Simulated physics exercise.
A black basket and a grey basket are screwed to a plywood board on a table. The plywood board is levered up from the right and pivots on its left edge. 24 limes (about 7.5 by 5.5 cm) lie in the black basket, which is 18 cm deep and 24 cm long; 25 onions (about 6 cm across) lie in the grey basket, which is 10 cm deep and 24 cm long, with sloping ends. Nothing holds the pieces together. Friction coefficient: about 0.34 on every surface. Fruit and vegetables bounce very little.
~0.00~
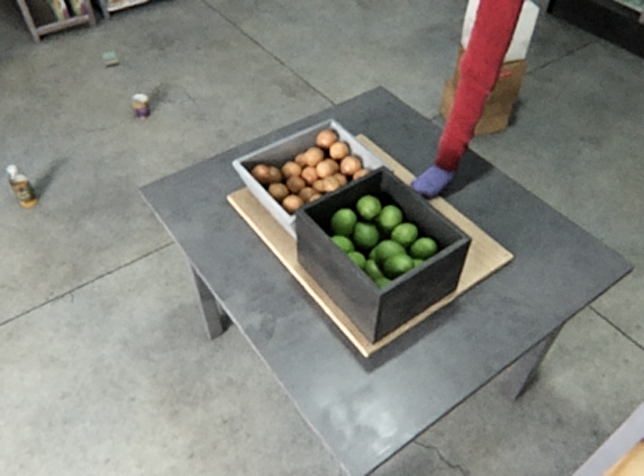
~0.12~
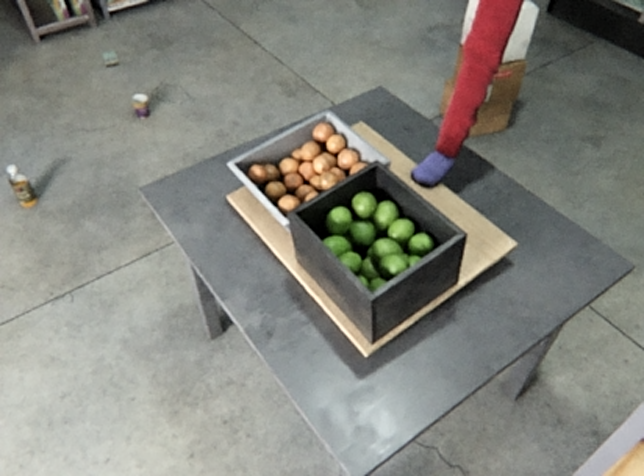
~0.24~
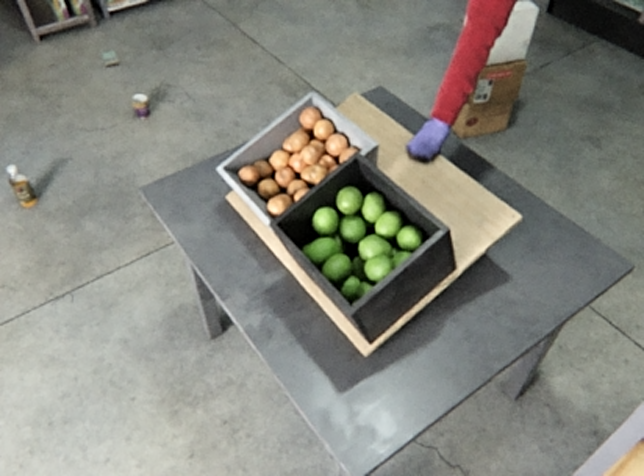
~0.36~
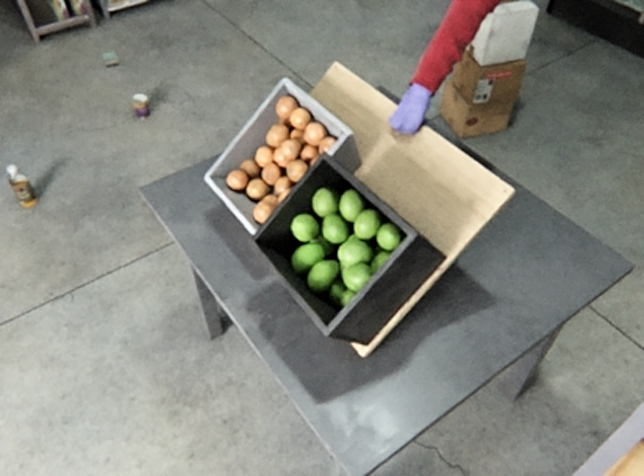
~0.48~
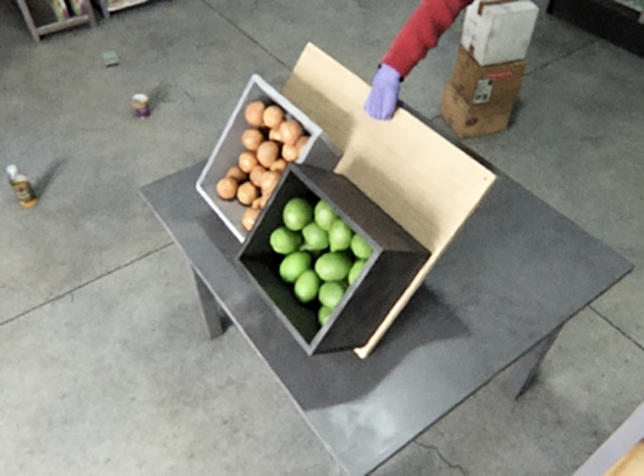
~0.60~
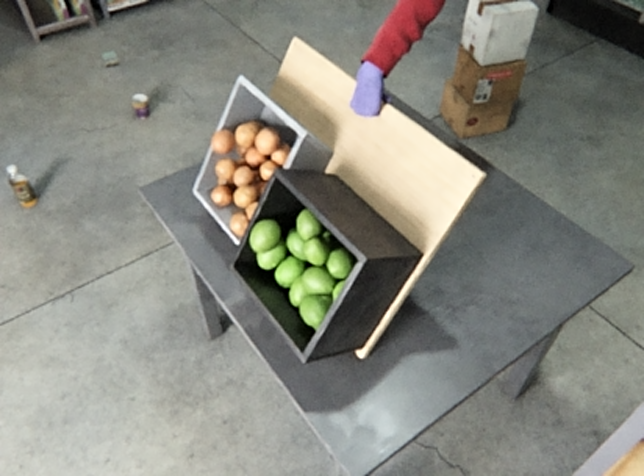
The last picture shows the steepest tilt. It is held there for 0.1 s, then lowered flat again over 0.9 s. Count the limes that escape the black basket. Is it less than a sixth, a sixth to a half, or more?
Out of the black basket go fewer than one in six of the limes.
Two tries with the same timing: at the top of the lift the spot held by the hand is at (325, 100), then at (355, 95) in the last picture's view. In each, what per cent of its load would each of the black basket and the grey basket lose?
Black basket 20 then 10, grey basket 80 then 40 per cent.
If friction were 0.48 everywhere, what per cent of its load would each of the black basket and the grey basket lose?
Then black basket 0, grey basket 30 per cent.
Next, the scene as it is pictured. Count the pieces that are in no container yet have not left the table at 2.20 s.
About 1.
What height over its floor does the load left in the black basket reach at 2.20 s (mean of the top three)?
About 16 cm.
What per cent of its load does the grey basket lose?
Grey basket 20 per cent.
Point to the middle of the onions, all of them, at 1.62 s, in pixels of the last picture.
Near (301, 204).
After 0.86 s, tilt 53°; 0 of 24 out of the black basket and 4 of 25 out of the grey basket.
After 1.18 s, tilt 26°; 1 of 24 out of the black basket and 5 of 25 out of the grey basket.
After 1.62 s, tilt 0°; 1 of 24 out of the black basket and 5 of 25 out of the grey basket.
Outcome (at 2.20 s), 1 of 24 out of the black basket and 5 of 25 out of the grey basket. Asked share, 1 of 24, 4 per cent.
